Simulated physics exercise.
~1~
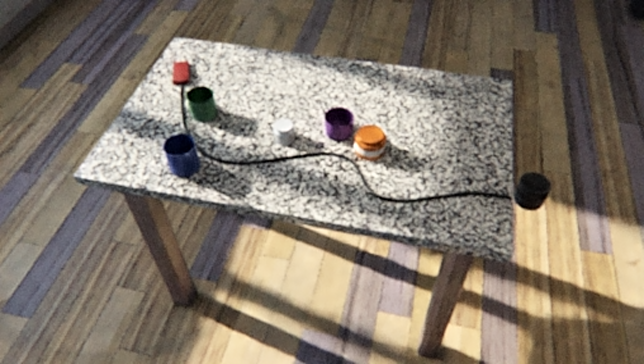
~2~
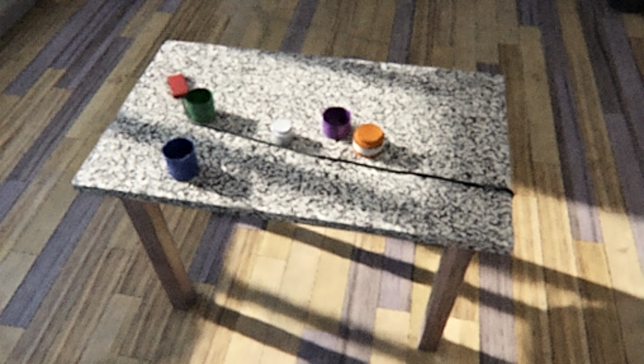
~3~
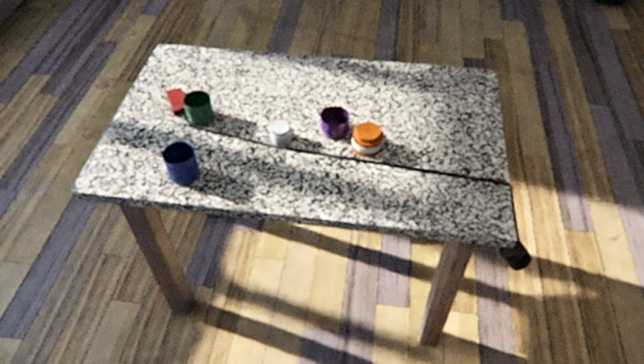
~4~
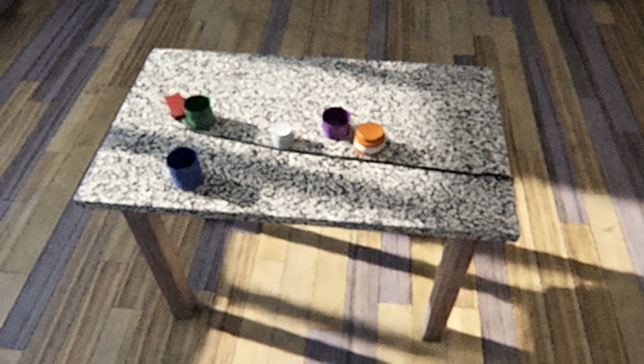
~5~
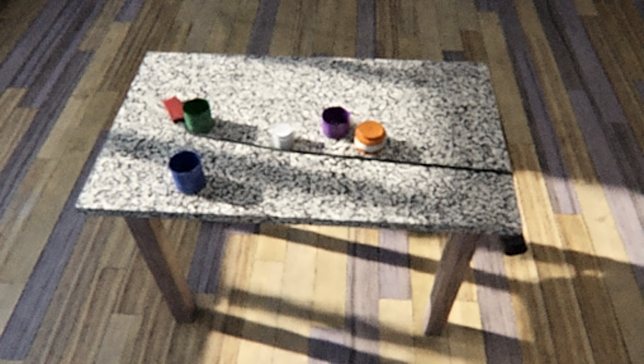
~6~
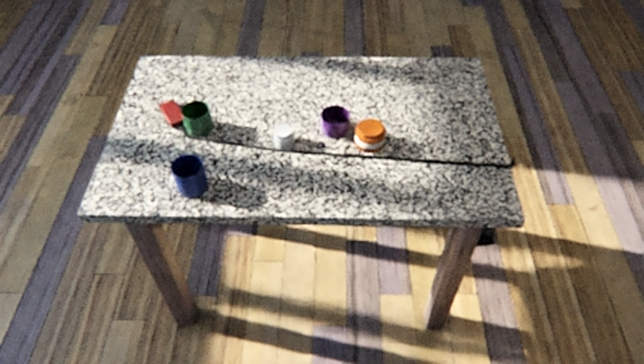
On a speckled table, a black speaker dropping over the right edge and dangling by its cable, dragging the red phone slightly.
